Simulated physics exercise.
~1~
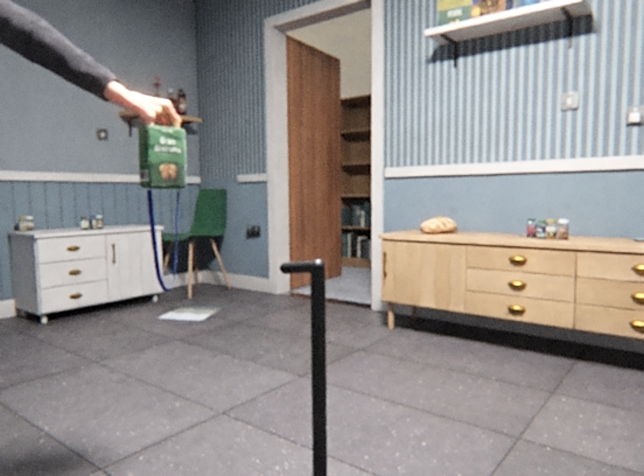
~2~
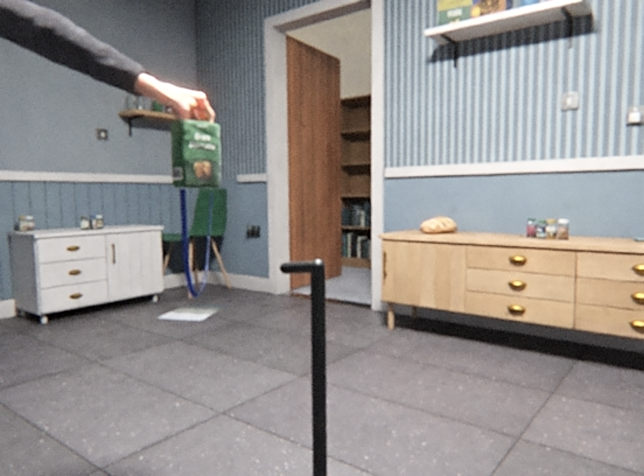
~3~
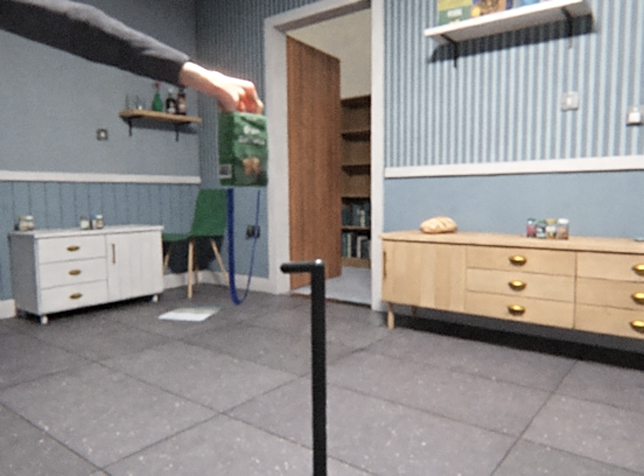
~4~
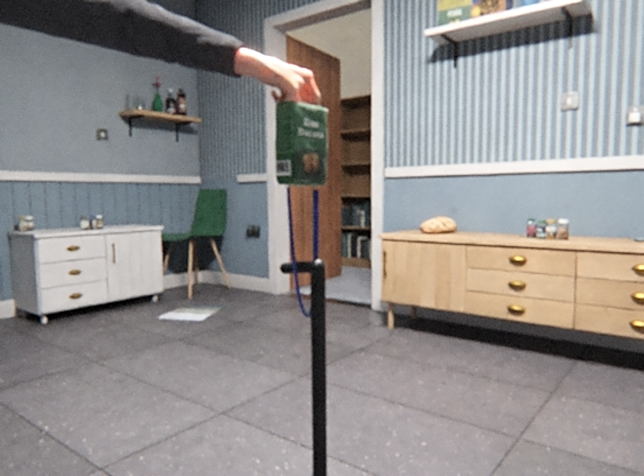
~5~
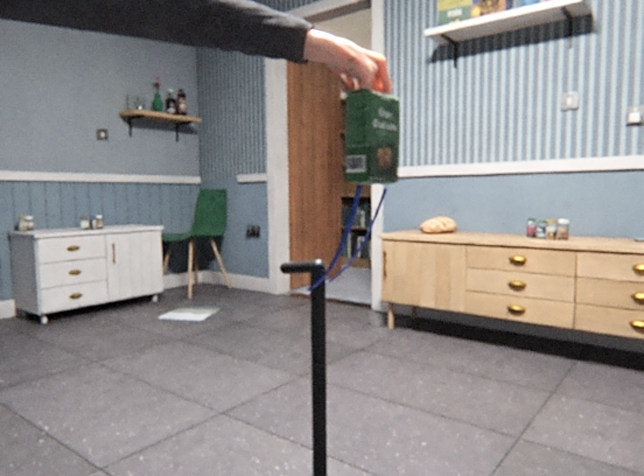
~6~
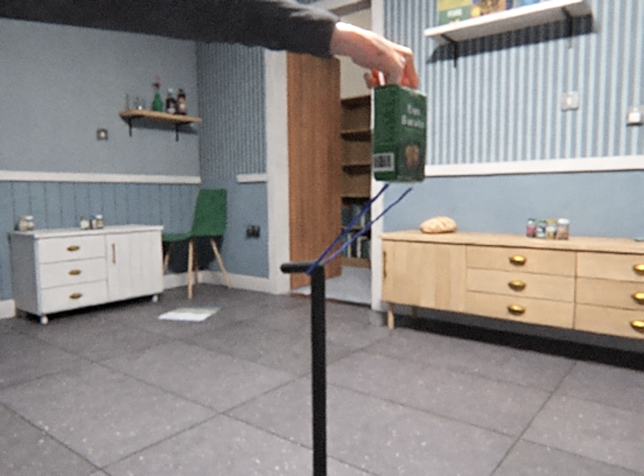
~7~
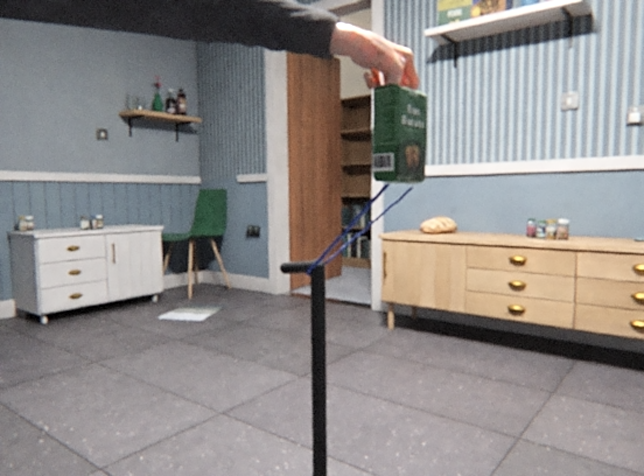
Hand carrying a green pouch rightward past a black hooked post, its trailing blue loop catching and pulling taut, hand stopping.
